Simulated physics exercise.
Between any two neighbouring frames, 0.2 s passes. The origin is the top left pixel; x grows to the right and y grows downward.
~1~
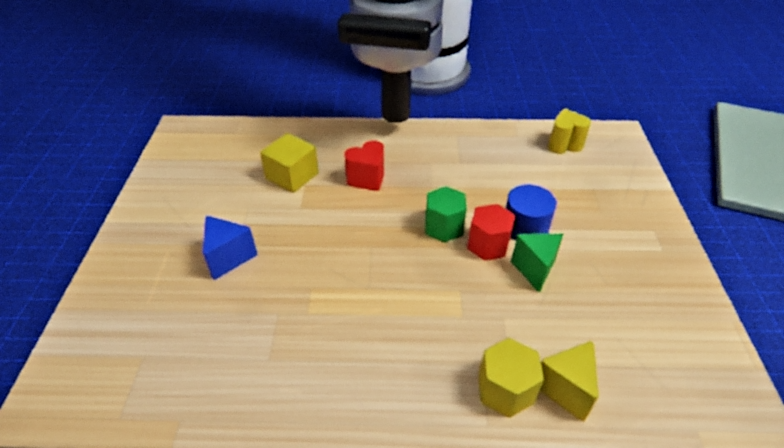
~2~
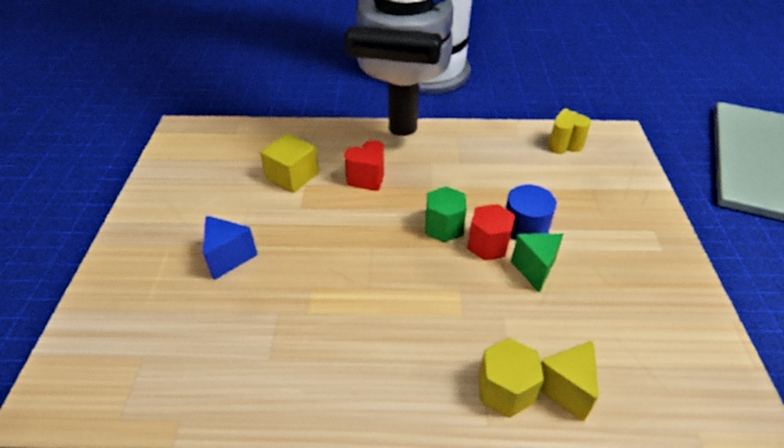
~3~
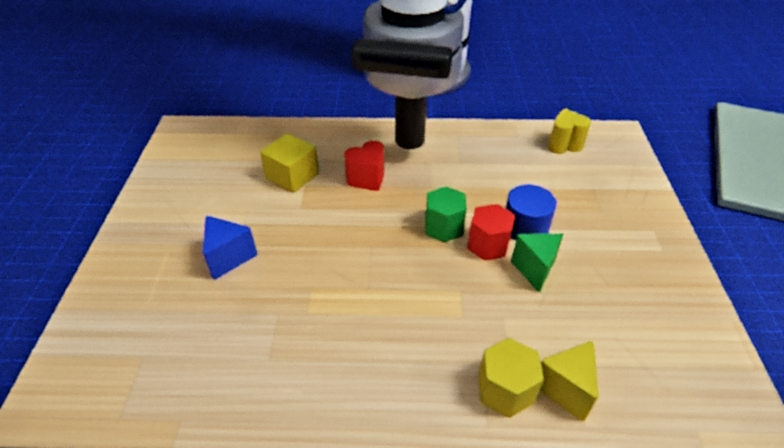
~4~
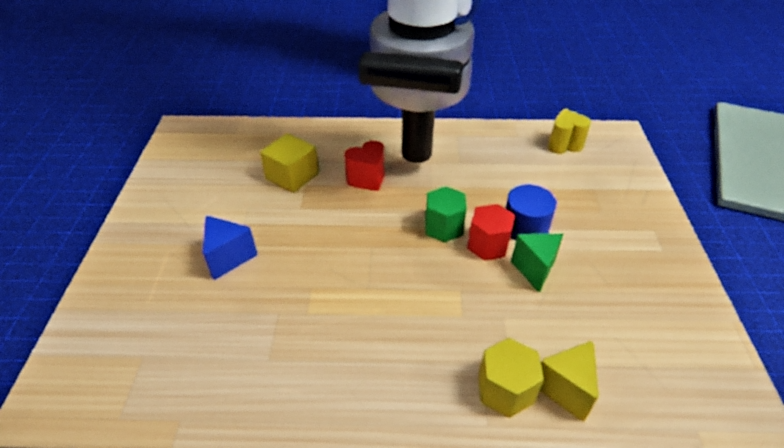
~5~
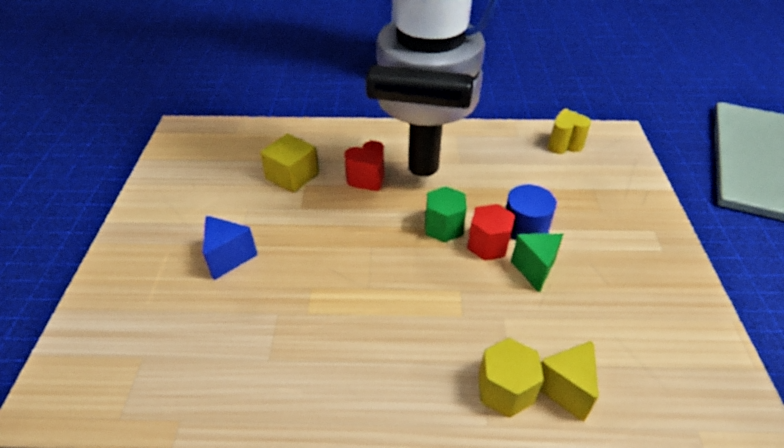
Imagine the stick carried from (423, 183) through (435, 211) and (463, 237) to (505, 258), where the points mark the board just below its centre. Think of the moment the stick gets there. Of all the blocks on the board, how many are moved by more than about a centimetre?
Count: Three or more.
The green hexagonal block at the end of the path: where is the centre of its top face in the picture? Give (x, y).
I think it will end close to (467, 244).
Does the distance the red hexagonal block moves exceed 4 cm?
Yes, it checks out.
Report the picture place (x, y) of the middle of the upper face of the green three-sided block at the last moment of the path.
My best guess is (582, 266).
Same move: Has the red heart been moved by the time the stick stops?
I expect not.
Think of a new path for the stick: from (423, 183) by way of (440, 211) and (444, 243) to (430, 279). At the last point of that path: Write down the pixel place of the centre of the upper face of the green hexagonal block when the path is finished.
It sits at (453, 282).
On the path given first. One third of the way, stick at (437, 195); green hexagonal block at (451, 208).
Two thirds of the way, stick at (466, 222); green hexagonal block at (464, 239), turned 50° clockwise; red hexagonal block at (506, 224), turned 20° anticlockwise.
At the end, stick at (508, 242); red heart in place; green hexagonal block at (467, 244), turned 60° clockwise; red hexagonal block at (553, 244), turned 25° anticlockwise; blue cylinder in place; green three-sided block at (582, 266), turned 35° anticlockwise.
